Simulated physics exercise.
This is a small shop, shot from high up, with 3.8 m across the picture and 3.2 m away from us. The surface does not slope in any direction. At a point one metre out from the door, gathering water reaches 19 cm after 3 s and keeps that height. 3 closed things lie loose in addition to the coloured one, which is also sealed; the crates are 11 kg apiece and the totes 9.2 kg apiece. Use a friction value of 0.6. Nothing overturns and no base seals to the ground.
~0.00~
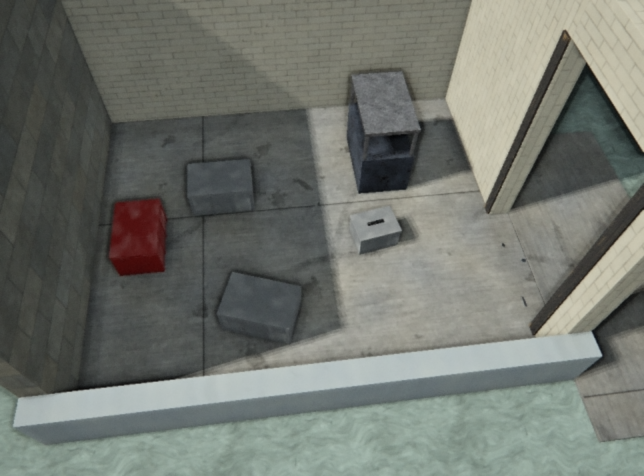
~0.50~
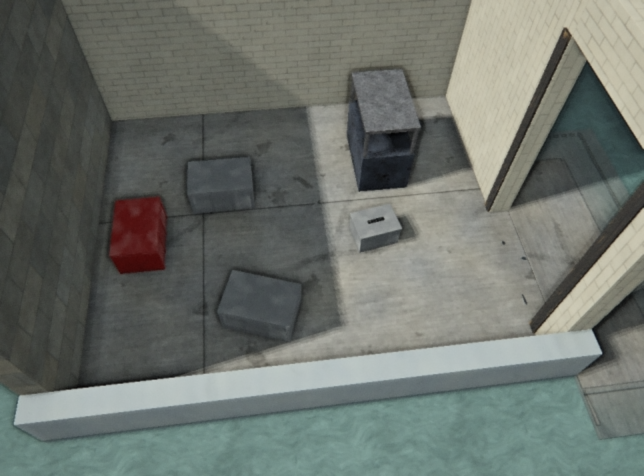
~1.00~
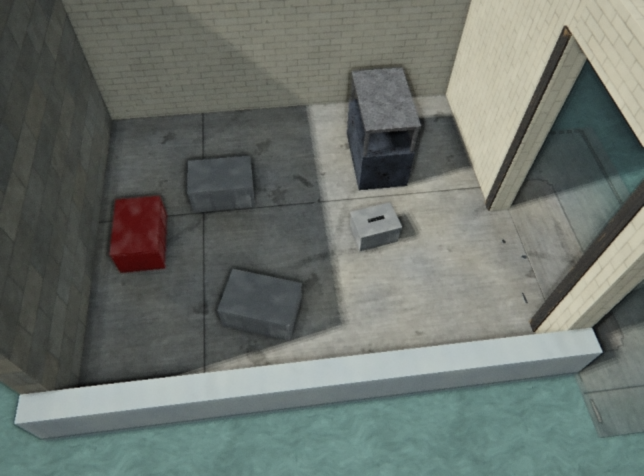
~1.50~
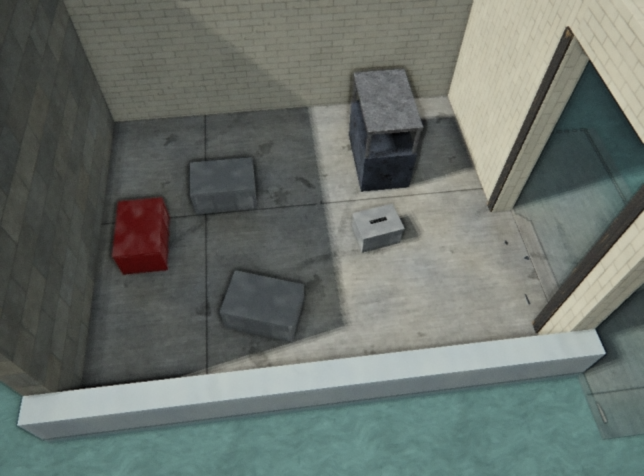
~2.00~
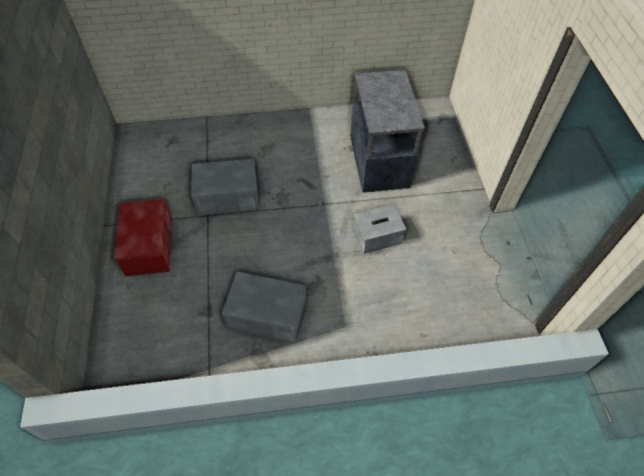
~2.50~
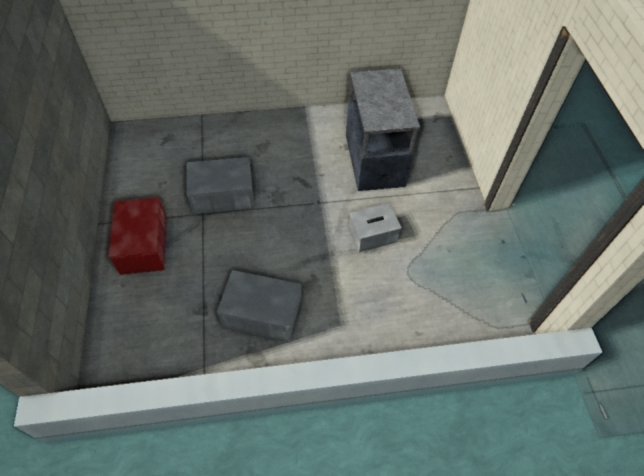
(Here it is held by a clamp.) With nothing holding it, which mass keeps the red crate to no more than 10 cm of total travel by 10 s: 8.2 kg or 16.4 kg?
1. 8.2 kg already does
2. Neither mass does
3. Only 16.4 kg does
(2) Neither mass does.
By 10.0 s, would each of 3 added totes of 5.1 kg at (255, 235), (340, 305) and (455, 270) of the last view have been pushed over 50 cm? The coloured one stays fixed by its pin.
In that order: Over, over, more.
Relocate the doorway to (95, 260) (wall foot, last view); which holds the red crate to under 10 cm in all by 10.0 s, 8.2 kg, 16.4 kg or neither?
Okay, so both masses fail.
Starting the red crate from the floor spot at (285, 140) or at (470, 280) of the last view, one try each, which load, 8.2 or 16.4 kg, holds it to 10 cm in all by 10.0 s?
Well, at the first spot no weight will do, and at the second no weight will do.
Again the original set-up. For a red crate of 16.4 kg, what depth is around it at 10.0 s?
Around 12 cm.
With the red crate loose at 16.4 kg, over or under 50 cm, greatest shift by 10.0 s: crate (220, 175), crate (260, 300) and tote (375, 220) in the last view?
Results in sequence: Threshold not reached; threshold exceeded; threshold exceeded.
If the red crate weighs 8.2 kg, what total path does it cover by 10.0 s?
Around 350 centimetres in total.
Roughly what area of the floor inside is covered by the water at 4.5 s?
Around 6.5 m2 of it.
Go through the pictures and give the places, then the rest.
The red crate at (135, 227), on the bottom; water covers 0.0 m2; 0 of 4 have shifted, in the first frame.
The red crate at (135, 225) rests on the ground; 0.0 m2 under water; 0 of 4 have shifted, in the second frame.
The red crate at (136, 224) rests on the ground; 0.0 m2 under water; 0 of 4 have shifted, in the third frame.
The red crate at (138, 226) rests on the ground; 0.0 m2 under water; 0 of 4 have shifted, in the fourth frame.
The red crate at (140, 227), on the bottom; 0.1 m2 under water; 0 of 4 have shifted, in the fifth frame.
The red crate at (135, 226) rests on the ground; water covers 0.7 m2; 0 of 4 have shifted, in the sixth frame.
After 3.5 s the red crate would be 0 cm from its start with 8.2 kg and 0 cm from its start with 16.4 kg; 0 cm of water round it then.
After 4.5 s the red crate would be 0 cm from its start with 8.2 kg and 0 cm from its start with 16.4 kg; 1 cm of water round it then.
After 7.0 s the red crate would be 98 cm from its start with 8.2 kg and 47 cm from its start with 16.4 kg; 6 cm of water round it then.
After 10.0 s the red crate would be 213 cm from its start with 8.2 kg and 170 cm from its start with 16.4 kg; 12 cm of water round it then.
